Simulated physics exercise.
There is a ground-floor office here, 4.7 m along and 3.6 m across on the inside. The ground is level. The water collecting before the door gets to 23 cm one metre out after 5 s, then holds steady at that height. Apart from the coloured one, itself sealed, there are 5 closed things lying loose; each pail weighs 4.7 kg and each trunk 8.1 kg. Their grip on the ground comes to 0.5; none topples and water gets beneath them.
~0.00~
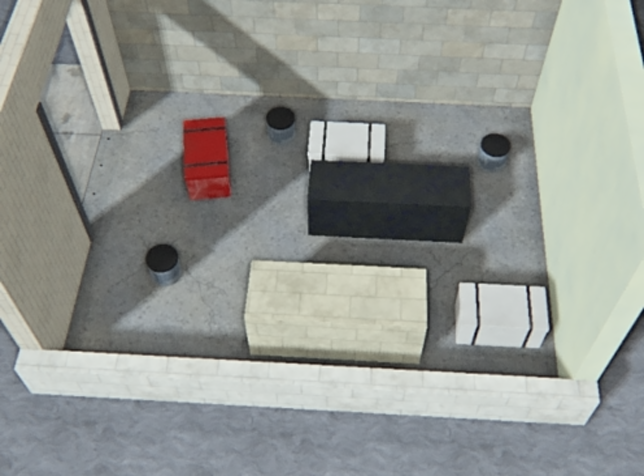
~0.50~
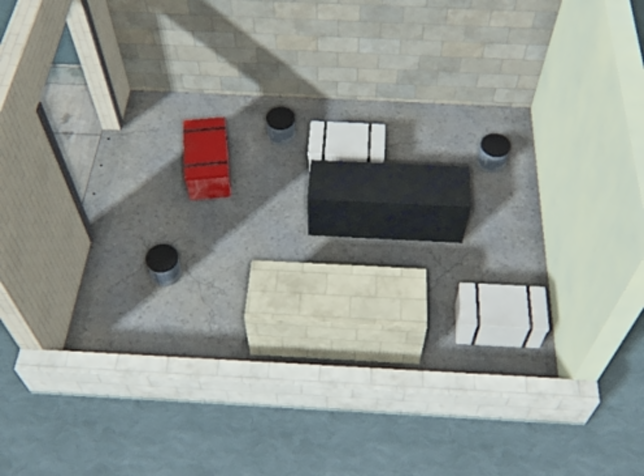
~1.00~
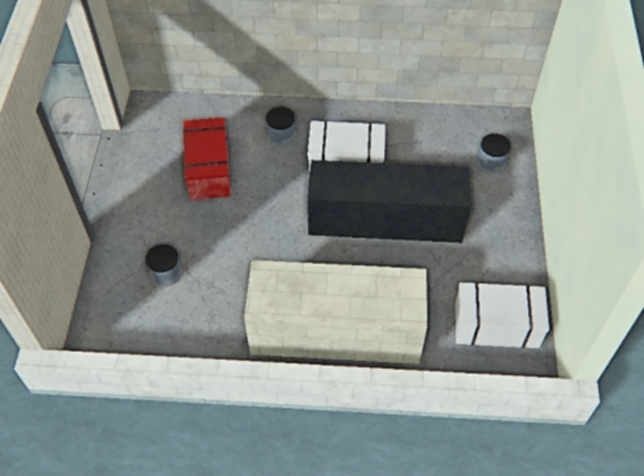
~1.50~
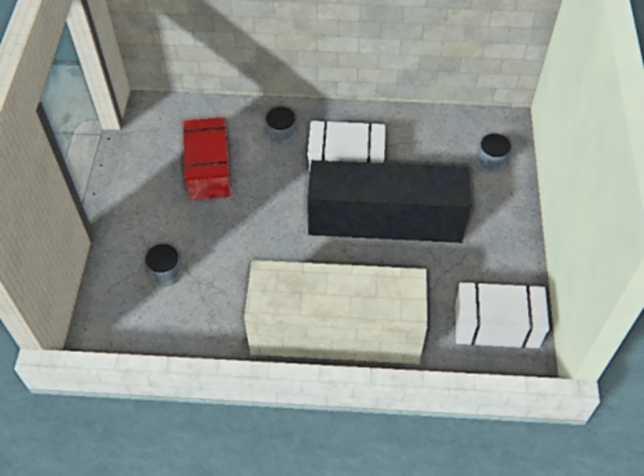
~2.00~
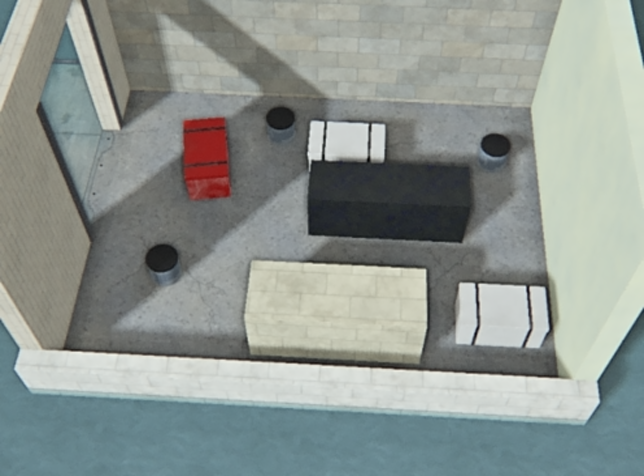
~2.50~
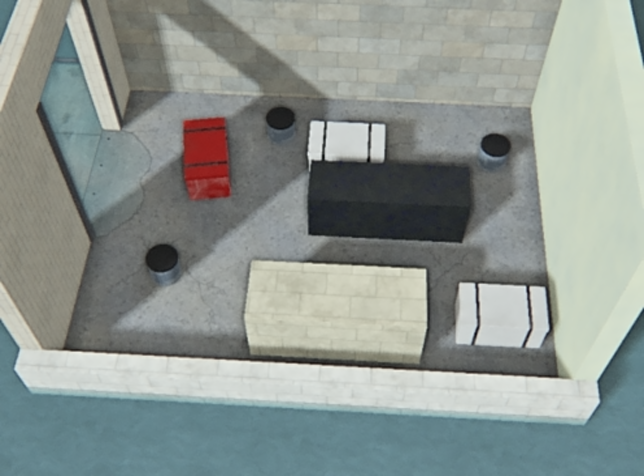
A ground-floor office seen from above holds a red trunk, pale and dark blocks, white boxes and small dark-topped cylinders. Bluish water spreads over the ground outside, then shows in the doorway at left and creeps a little way onto the floor inside, while nothing in the room shifts.
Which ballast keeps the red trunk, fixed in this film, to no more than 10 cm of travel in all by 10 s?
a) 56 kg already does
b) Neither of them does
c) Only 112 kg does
Only 112 kg does.
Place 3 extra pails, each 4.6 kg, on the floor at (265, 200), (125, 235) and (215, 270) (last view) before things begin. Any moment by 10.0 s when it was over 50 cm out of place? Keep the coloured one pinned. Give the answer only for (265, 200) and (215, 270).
In that order: Within it, beyond it.
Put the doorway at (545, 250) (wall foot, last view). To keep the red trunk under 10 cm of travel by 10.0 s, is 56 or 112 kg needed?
In that case the lighter option suffices.
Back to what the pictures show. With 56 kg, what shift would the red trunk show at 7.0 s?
20 cm.
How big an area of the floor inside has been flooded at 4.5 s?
Wet area: Approx. 4.0 m2.
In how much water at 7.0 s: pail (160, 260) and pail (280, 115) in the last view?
Depth approx. 6 cm / 4 cm.
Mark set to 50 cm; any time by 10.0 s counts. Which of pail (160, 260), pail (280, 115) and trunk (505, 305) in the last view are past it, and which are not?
In order, the three come out above, beneath and beneath.
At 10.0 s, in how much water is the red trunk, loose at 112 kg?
Something like 9 centimetres.
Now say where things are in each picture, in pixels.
In the first picture, the red trunk at (205, 147), on the bottom; water covers 0.0 m2; 0 of 6 have shifted.
In the second picture, the red trunk at (205, 147), on the bottom; 0.0 m2 under water; 0 of 6 have shifted.
In the third picture, the red trunk at (205, 147), on the bottom; water covers 0.0 m2; 0 of 6 have shifted.
In the fourth picture, the red trunk at (205, 147), on the bottom; water covers 0.0 m2; 0 of 6 have shifted.
In the fifth picture, the red trunk at (205, 147) rests on the ground; 0.0 m2 under water; 0 of 6 have shifted.
In the sixth picture, the red trunk at (205, 147) rests on the ground; water covers 0.5 m2; 0 of 6 have shifted.
After 3.5 s the red trunk would be 0 cm from its start with 56 kg and 0 cm from its start with 112 kg; 4 cm of water round it then.
After 4.5 s the red trunk would be 0 cm from its start with 56 kg and 0 cm from its start with 112 kg; 6 cm of water round it then.
After 7.0 s the red trunk would be 23 cm from its start with 56 kg and 0 cm from its start with 112 kg; 8 cm of water round it then.
After 10.0 s the red trunk would be 57 cm from its start with 56 kg and 0 cm from its start with 112 kg; 9 cm of water round it then.
